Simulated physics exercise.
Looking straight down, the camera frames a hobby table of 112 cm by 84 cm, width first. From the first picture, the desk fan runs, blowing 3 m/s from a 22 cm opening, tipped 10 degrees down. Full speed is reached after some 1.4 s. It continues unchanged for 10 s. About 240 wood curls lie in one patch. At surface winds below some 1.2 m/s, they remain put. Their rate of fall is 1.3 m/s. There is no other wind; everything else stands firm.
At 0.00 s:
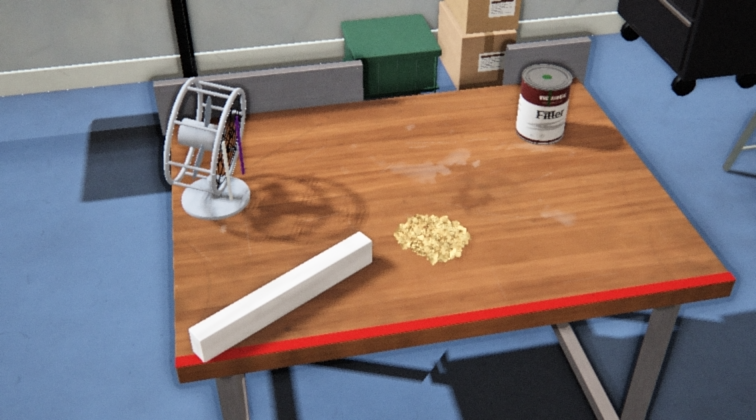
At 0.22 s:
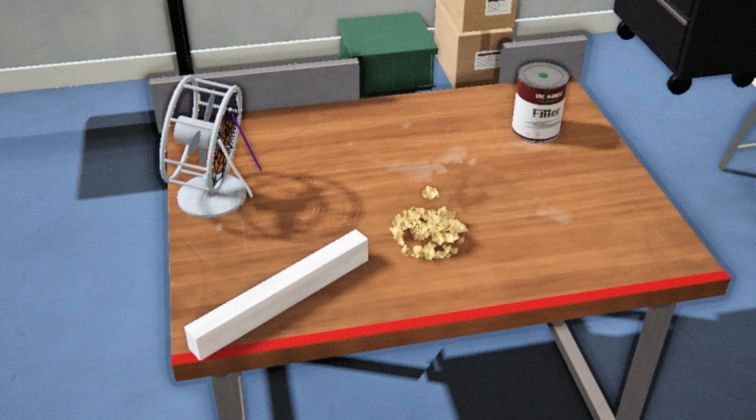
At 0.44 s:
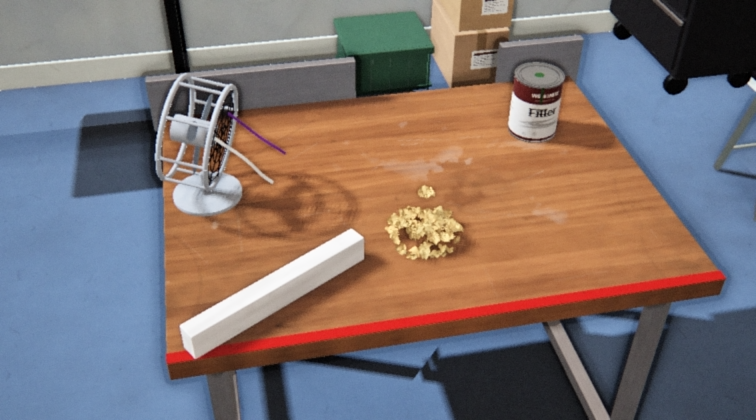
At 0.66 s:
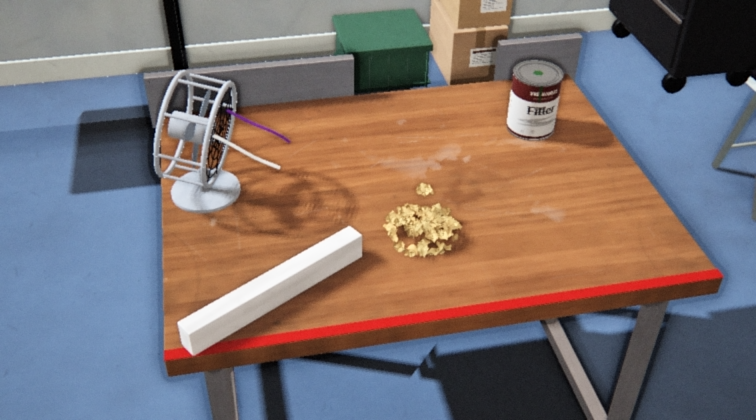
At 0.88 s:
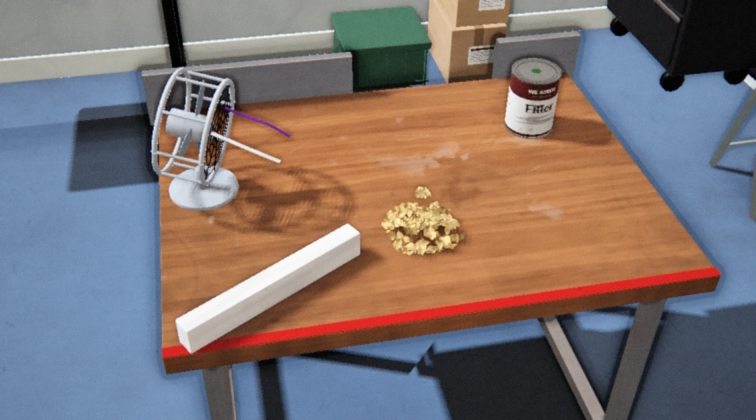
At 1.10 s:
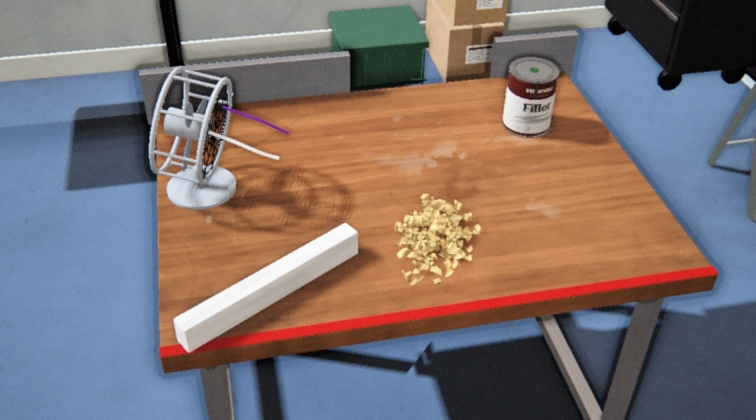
A pile of yellow wood curls on a wooden table barely shifted at first, then scattered loosely to the right as streamers on the desk fan at left lifted and blew outward.
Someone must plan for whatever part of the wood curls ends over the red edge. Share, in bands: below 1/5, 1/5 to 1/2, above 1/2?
Above 1/2.
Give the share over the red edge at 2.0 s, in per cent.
About 70 per cent.
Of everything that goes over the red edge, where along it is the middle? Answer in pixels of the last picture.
I'd say roughly (587, 294).
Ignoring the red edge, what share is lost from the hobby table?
Estimate: Near 25 %.
After 2.0 s, 74 % are over the red edge; 98 % have settled or left.
After 3.2 s, 74 % are over the red edge; 99 % have settled or left.
After 5.5 s, 74 % are over the red edge; 99 % have settled or left.
After 10.0 s, at the end, 74 % are over the red edge.
